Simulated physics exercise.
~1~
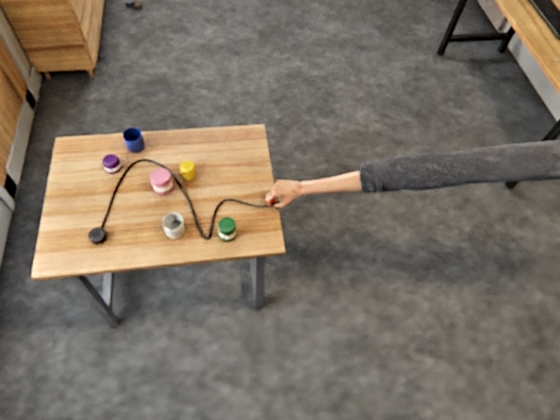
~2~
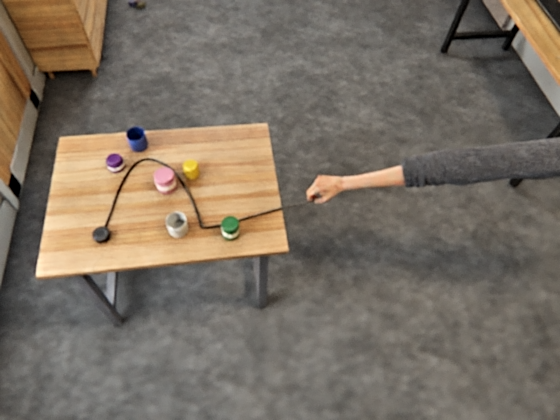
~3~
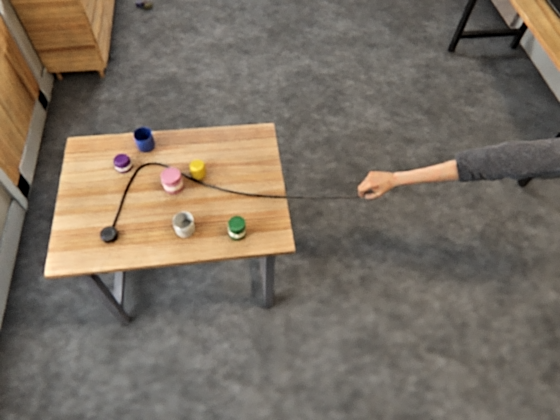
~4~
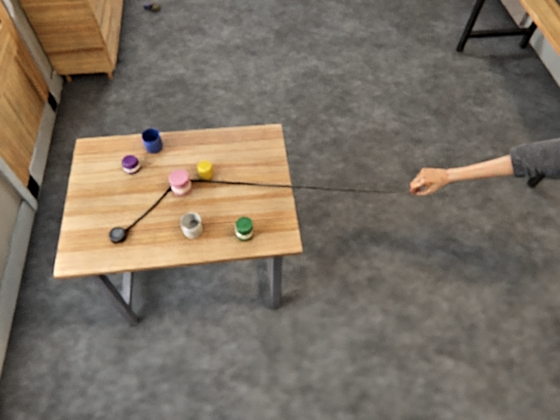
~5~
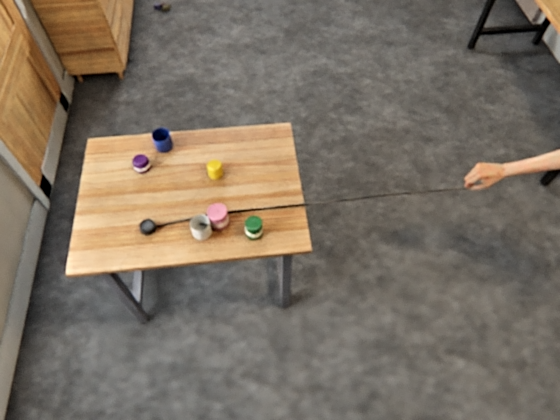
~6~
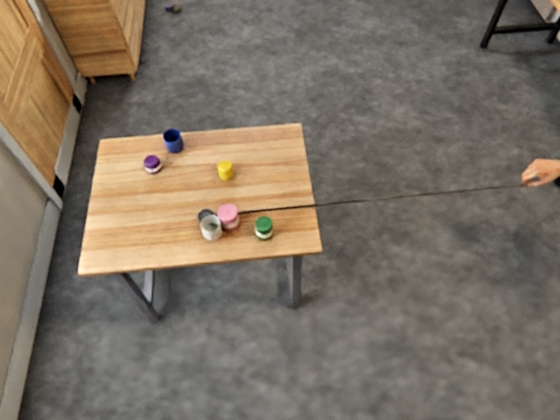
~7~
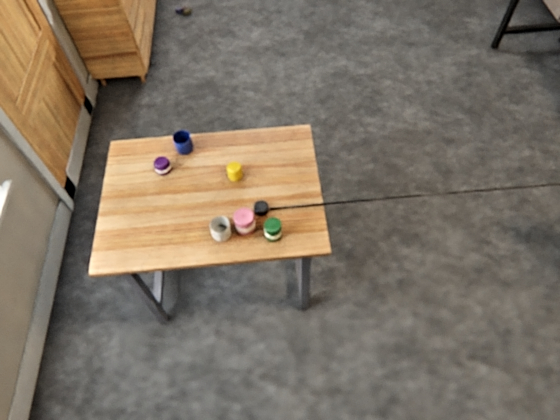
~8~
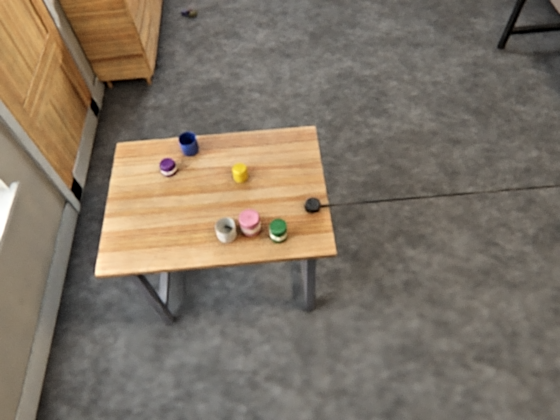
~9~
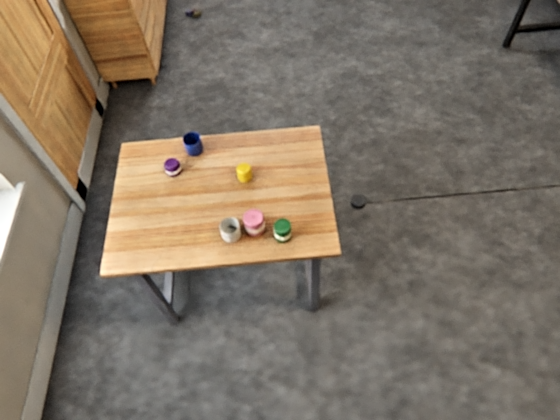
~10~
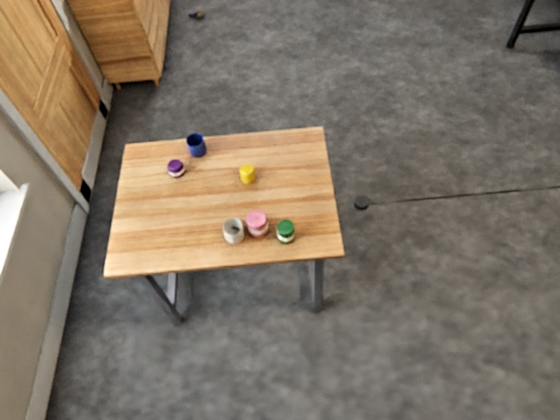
We see a hand pulling a black cord to the right across a wooden table holding six small containers; the cord tightens and drags the pink tin toward the front, then the black reel slides past it and off the right edge, leaving all six containers upright on the table.
